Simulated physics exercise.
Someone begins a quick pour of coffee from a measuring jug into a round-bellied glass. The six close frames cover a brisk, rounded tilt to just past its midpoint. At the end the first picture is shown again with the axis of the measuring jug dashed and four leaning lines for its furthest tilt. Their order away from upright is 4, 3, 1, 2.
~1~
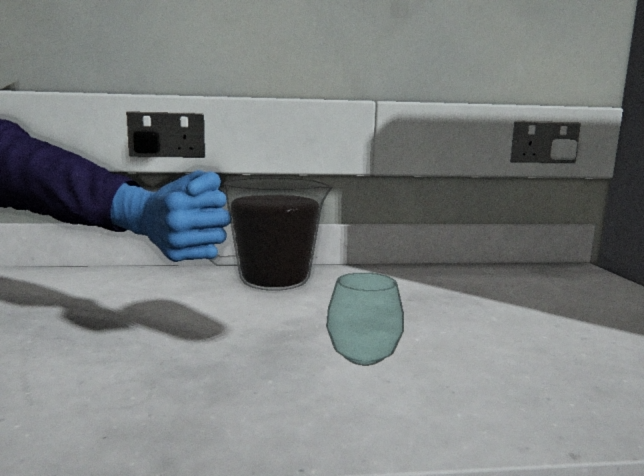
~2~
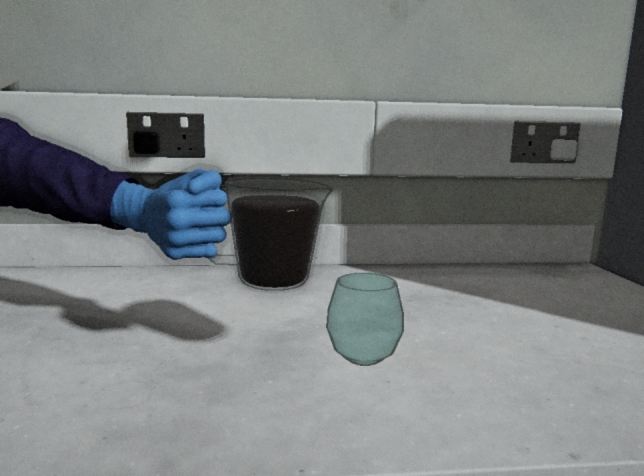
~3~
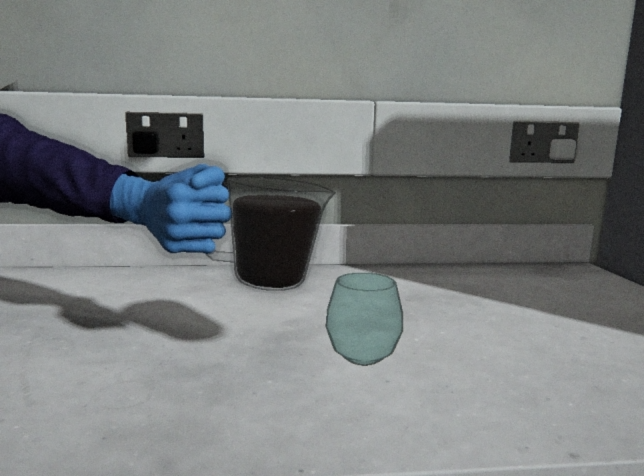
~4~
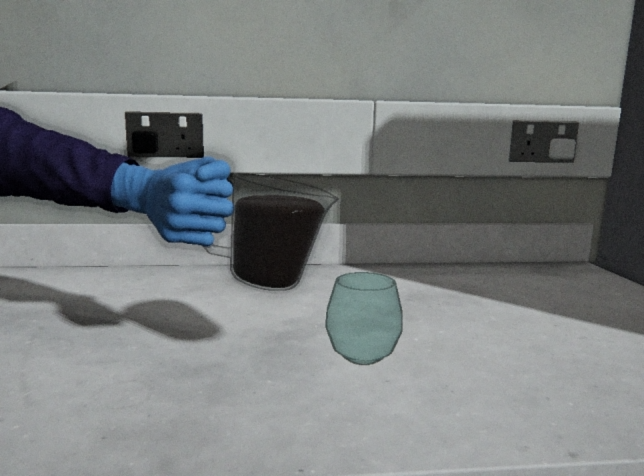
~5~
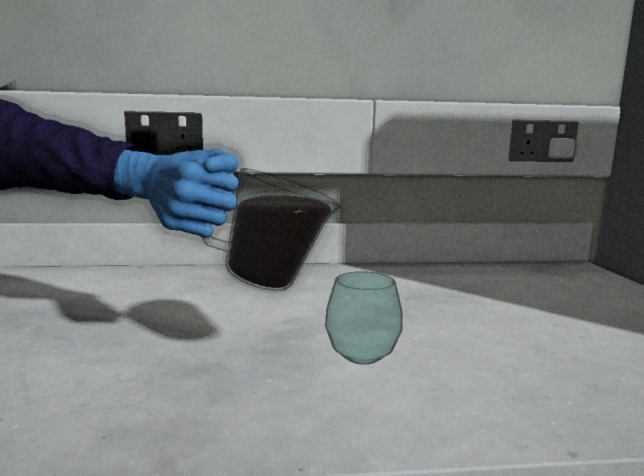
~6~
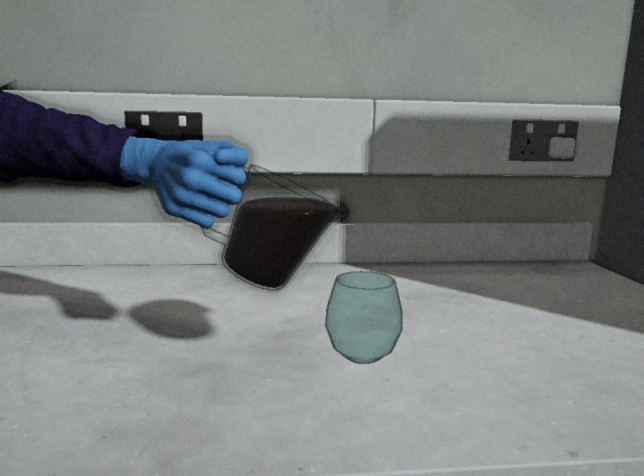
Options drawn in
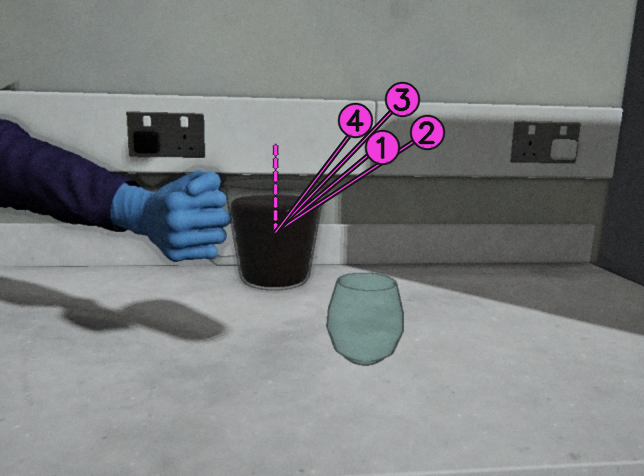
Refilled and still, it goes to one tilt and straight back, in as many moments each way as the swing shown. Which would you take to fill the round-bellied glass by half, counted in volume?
Go for 2.
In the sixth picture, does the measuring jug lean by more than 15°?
Yes.
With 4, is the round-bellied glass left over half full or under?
Under.
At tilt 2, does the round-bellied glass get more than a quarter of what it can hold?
Yes.
In magenta, 1 at (367, 156); 2 at (412, 142); 3 at (390, 112); 4 at (348, 136).
Choosing 1, the round-bellied glass ends with about 38 % of what it can hold.
Choosing 2, the round-bellied glass ends with about 50 % of what it can hold.
Choosing 3, the round-bellied glass ends with about 27 % of what it can hold.
Choosing 4, the round-bellied glass ends with about 17 % of what it can hold.
